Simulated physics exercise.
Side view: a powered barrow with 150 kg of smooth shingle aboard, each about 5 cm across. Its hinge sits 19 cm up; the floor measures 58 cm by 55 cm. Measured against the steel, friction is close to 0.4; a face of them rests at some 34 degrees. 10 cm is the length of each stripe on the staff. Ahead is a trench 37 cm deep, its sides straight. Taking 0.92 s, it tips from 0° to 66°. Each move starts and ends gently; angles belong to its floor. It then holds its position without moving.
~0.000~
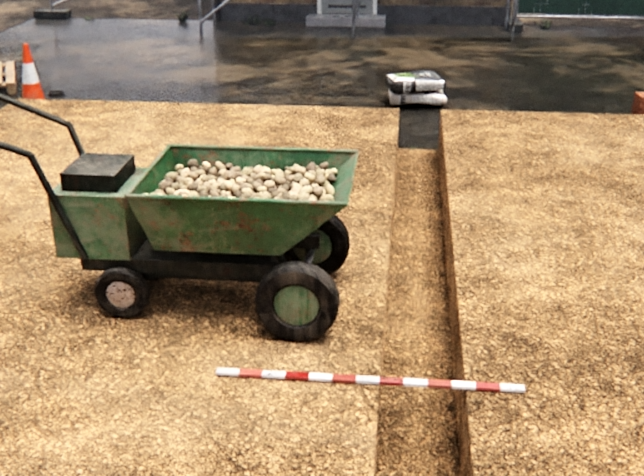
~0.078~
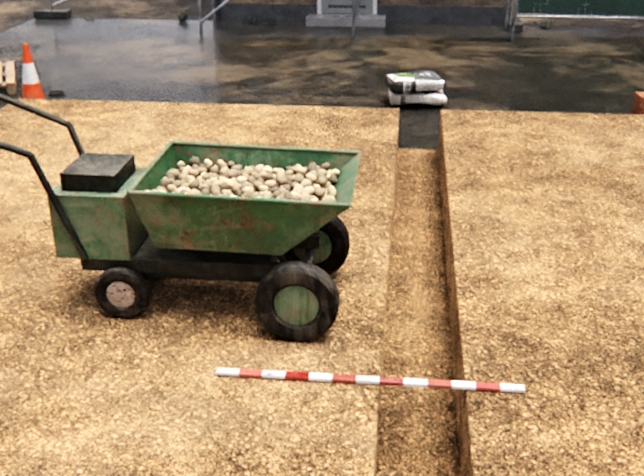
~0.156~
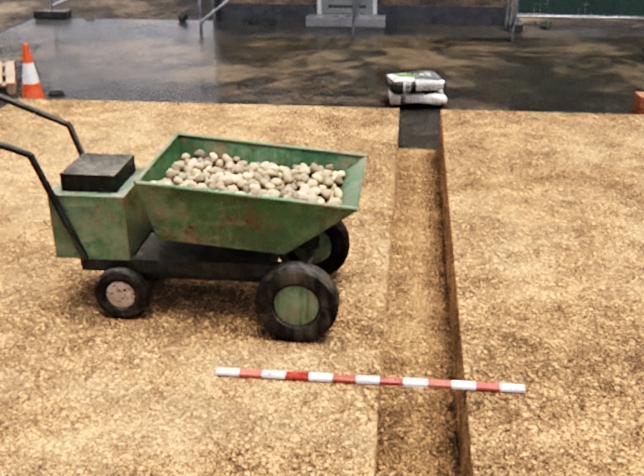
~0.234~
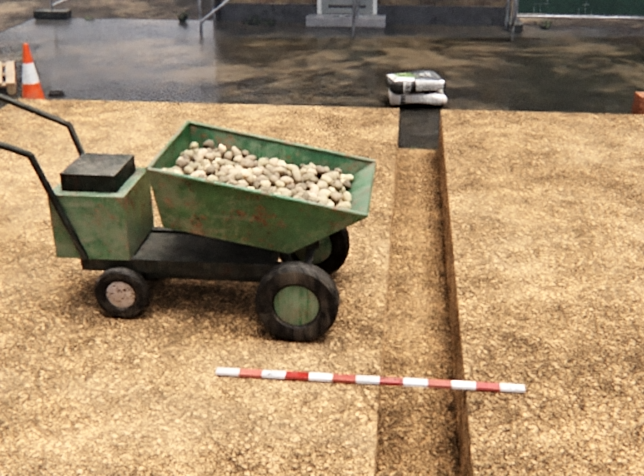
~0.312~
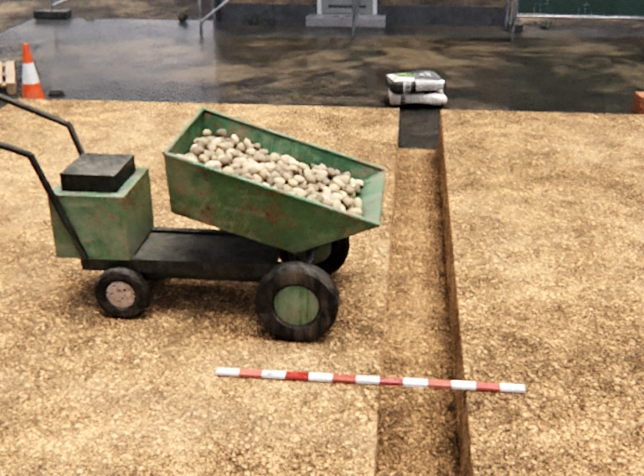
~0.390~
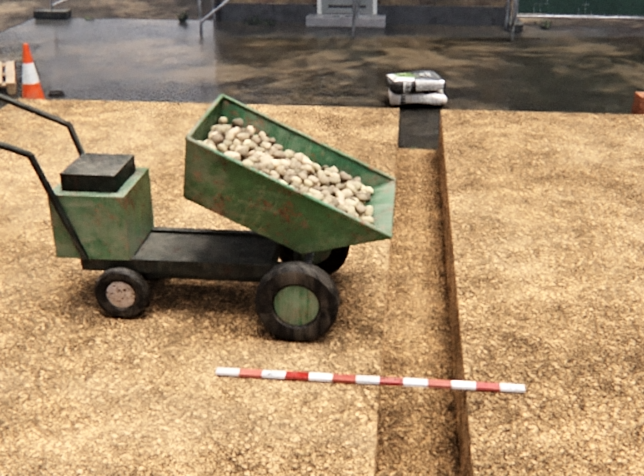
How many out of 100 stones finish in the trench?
About 44 of them.
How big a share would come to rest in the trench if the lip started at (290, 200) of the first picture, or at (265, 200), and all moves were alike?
First some 100, then 90 per cent.
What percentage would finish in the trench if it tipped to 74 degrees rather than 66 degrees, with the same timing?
It comes out at about 55 percent.
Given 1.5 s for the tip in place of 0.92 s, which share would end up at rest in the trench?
Roughly 50 per cent.
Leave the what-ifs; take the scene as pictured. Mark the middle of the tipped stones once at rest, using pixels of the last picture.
Somewhere near pixel (479, 310).
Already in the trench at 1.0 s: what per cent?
Around 20 per cent of it.
After 0.7 s the floor is at 56°; 100 % in the tray; the foremost stones are at (411, 258).
After 1.0 s the floor is at 66°; 65 % in the tray, 19 % in the trench, 16 % past the trench; the foremost stones are at (499, 312).
After 1.4 s the floor is at 66°; 15 % in the tray, 31 % in the trench, 54 % past the trench; the foremost stones are past the picture's edge.
After 3.3 s the floor is at 66°; 0 % in the tray, 44 % in the trench, 56 % past the trench; the foremost stones are past the picture's edge.
